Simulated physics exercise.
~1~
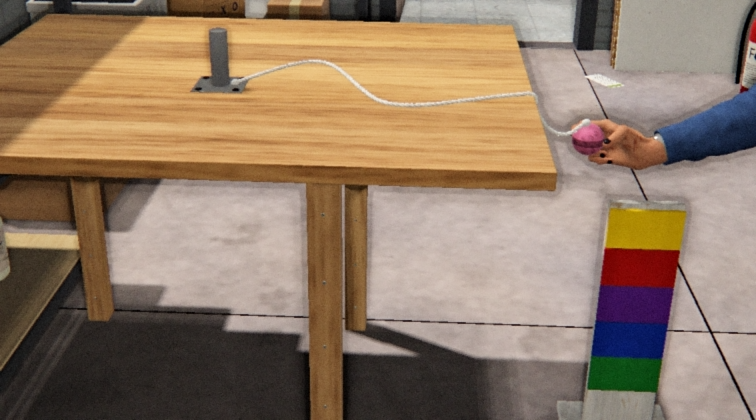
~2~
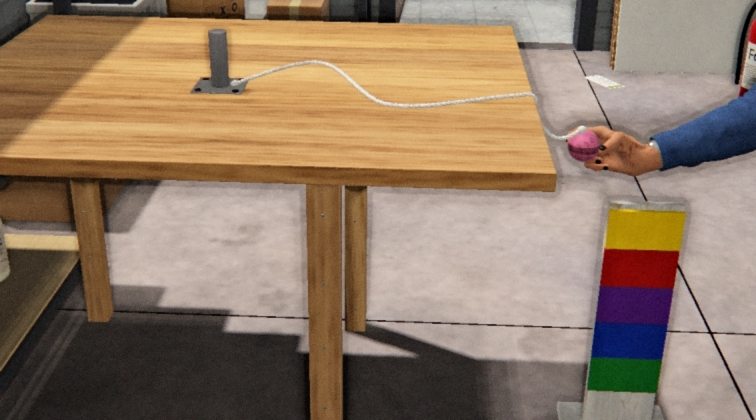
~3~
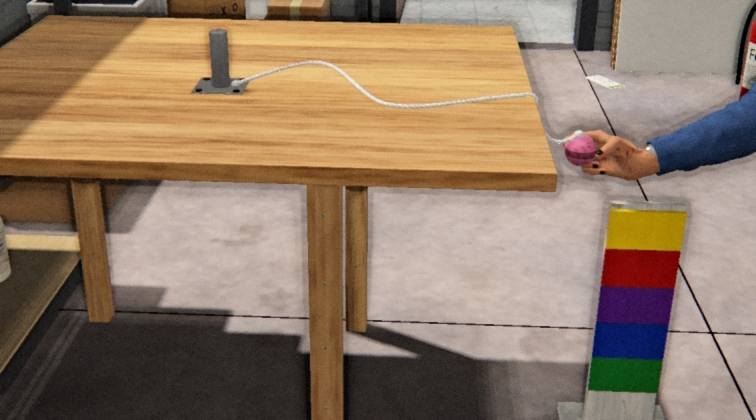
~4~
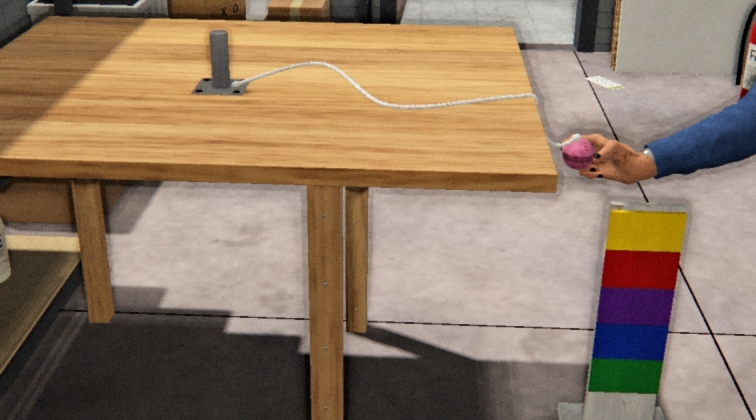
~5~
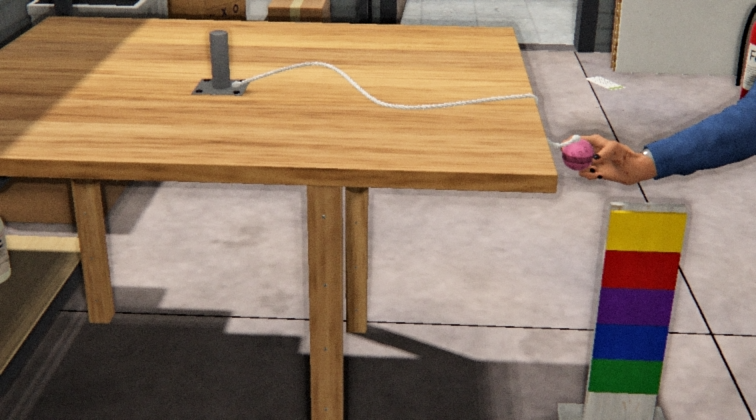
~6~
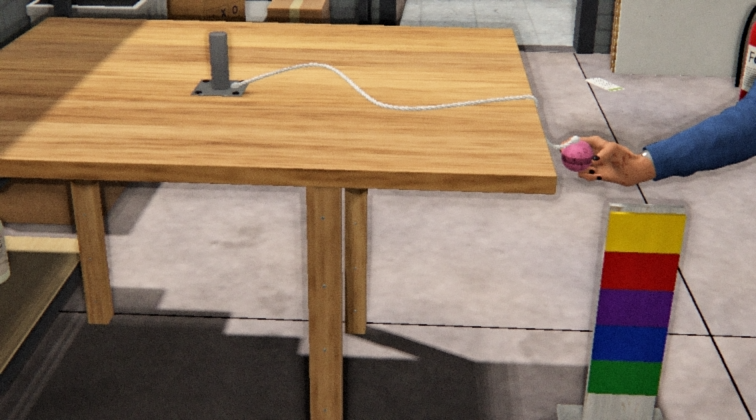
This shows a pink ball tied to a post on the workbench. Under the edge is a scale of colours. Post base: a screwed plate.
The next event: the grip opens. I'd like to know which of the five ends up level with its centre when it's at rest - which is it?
It's purple.
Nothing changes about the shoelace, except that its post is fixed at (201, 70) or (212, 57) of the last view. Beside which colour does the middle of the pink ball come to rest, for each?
For the first it would be red, for the second red.
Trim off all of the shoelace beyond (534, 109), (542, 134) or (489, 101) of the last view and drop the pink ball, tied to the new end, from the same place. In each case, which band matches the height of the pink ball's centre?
Each try in turn: Yellow; red; higher than all five.
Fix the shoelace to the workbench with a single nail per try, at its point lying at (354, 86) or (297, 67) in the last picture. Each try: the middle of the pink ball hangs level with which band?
Yellow, then red.
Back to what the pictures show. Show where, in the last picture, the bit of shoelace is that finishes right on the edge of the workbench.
About (414, 109).
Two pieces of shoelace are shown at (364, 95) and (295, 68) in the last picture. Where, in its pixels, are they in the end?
At (464, 89), then (324, 88).
Soon after, ball near (542, 286); level with purple.
Then, ball near (484, 281); level with purple.
Further on, ball near (521, 294); level with purple.
At rest, ball near (524, 294); level with purple. At purple.
